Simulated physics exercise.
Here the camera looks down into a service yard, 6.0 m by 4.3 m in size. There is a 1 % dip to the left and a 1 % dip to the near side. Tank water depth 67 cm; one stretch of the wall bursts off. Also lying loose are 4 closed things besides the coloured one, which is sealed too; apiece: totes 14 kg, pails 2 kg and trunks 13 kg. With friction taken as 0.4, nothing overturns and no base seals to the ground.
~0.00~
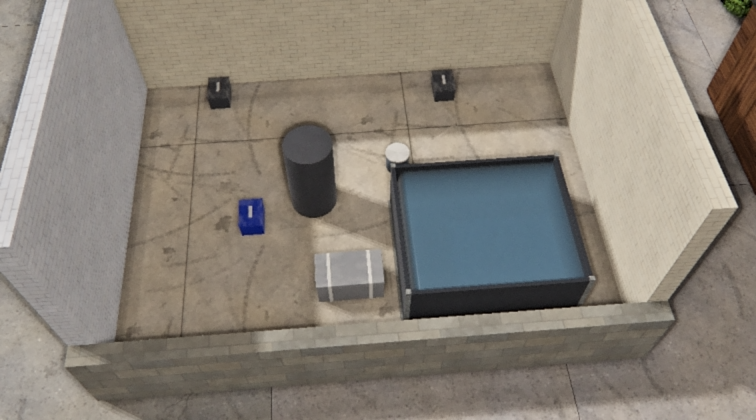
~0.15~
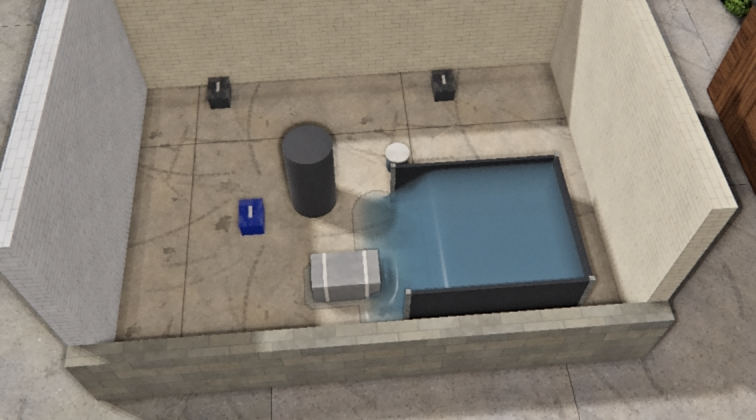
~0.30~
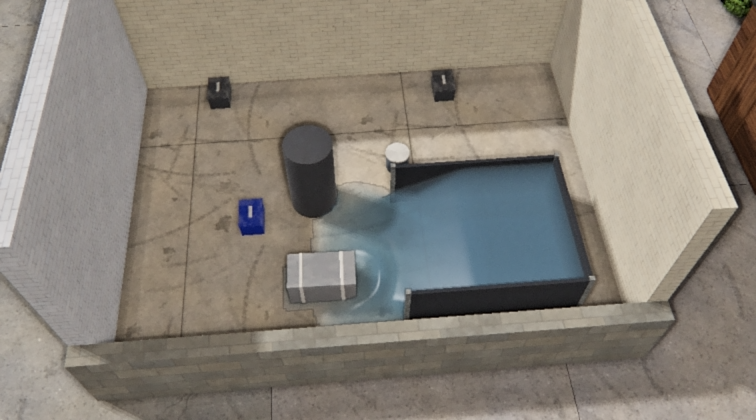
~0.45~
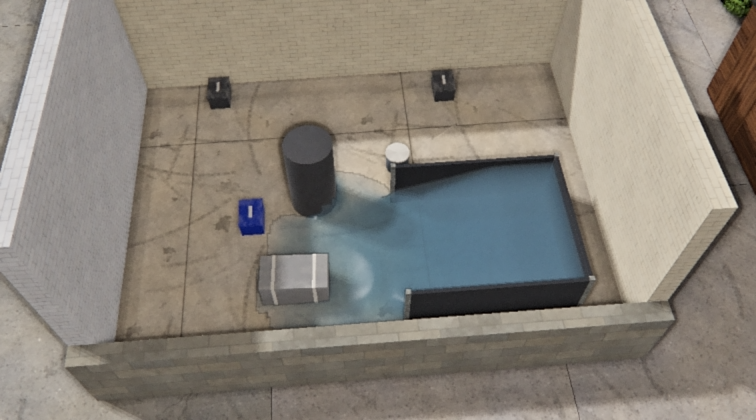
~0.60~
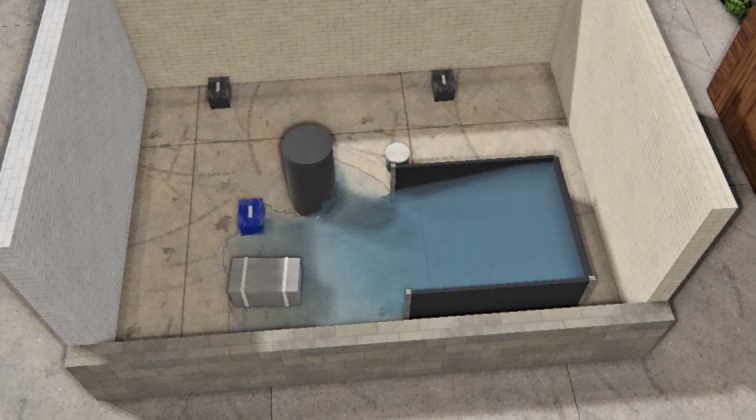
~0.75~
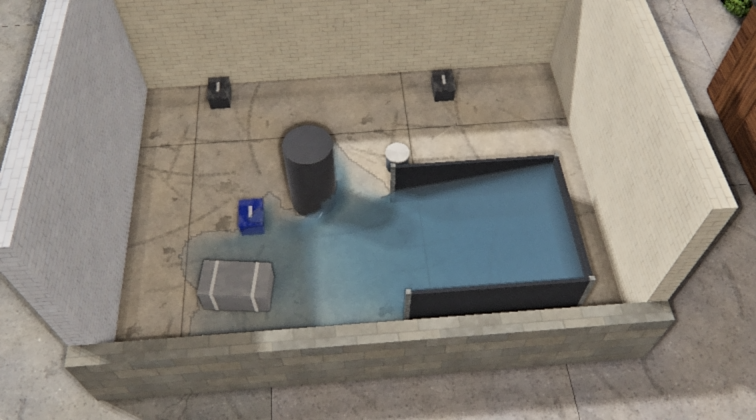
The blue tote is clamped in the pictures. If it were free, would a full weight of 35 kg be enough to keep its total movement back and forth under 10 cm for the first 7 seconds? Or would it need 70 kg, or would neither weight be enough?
It needs 70 kg.
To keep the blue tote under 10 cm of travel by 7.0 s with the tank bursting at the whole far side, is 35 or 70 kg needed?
Result: Lesser mass sufficient.
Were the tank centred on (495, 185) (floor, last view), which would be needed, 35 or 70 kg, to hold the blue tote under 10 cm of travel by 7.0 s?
Then the outcome is clear: The heavier mass alone works.
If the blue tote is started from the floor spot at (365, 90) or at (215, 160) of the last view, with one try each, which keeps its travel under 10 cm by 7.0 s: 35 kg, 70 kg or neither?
In turn: It takes the larger; only the larger holds.
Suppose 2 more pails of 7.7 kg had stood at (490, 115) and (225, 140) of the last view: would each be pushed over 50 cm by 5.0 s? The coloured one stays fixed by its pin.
One after the other: Does not reach it, then goes beyond it.
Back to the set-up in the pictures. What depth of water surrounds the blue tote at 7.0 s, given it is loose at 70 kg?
Something like 11 centimetres.
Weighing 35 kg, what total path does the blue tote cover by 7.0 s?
Adding it all up, something like 200 cm.
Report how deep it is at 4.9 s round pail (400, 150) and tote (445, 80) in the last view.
Close to 3 and 7 centimetres.
After 1.4 s the blue tote would be 27 cm from its start with 35 kg and 0 cm from its start with 70 kg; 11 cm of water round it then.
After 3.1 s the blue tote would be 100 cm from its start with 35 kg and 0 cm from its start with 70 kg; 8 cm of water round it then.
After 4.9 s the blue tote would be 158 cm from its start with 35 kg and 0 cm from its start with 70 kg; 10 cm of water round it then.
After 7.0 s the blue tote would be 158 cm from its start with 35 kg and 0 cm from its start with 70 kg; 11 cm of water round it then.
